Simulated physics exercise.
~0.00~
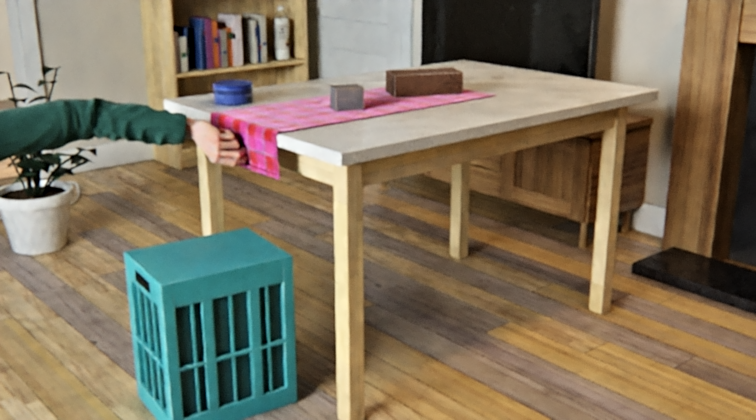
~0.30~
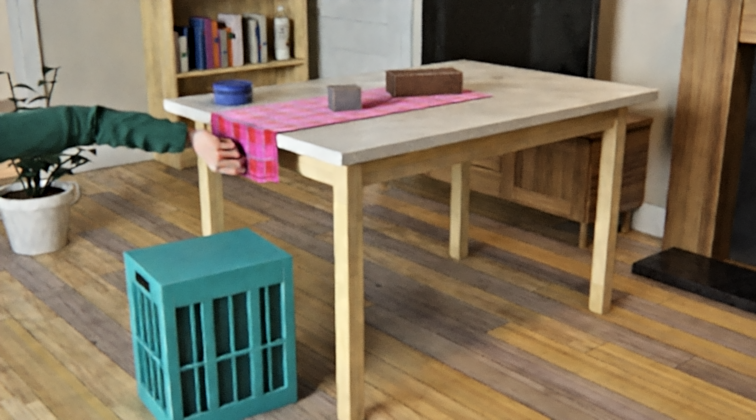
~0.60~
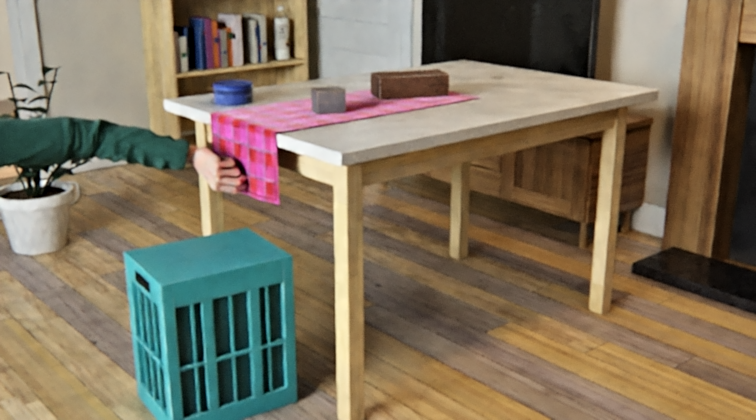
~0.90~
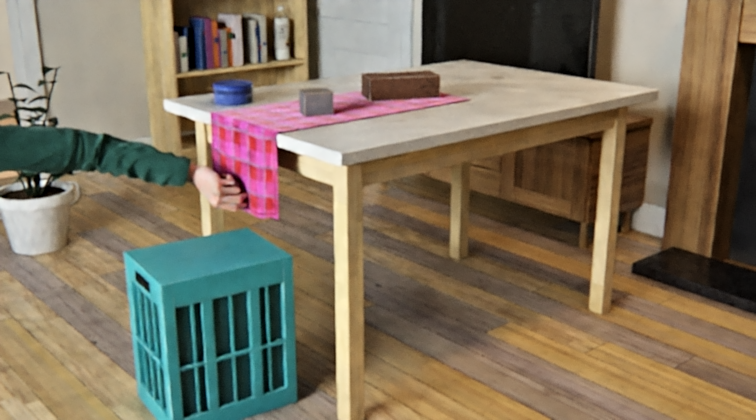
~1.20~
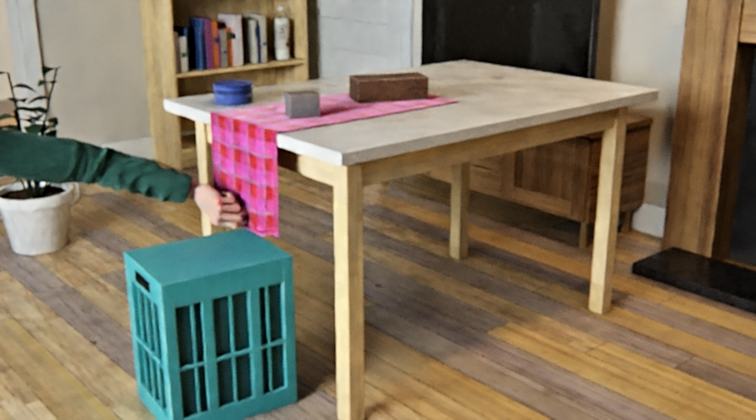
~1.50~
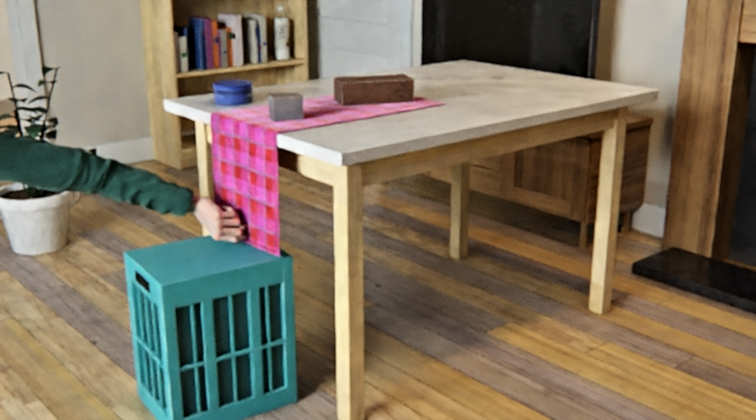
In the video, a hand in a green sleeve draws a red checked cloth down over the left end of a table, carrying a grey block and a brick leftward, until its hem reaches a turquoise crate; the block, brick and unmoved blue tub remain on the table.
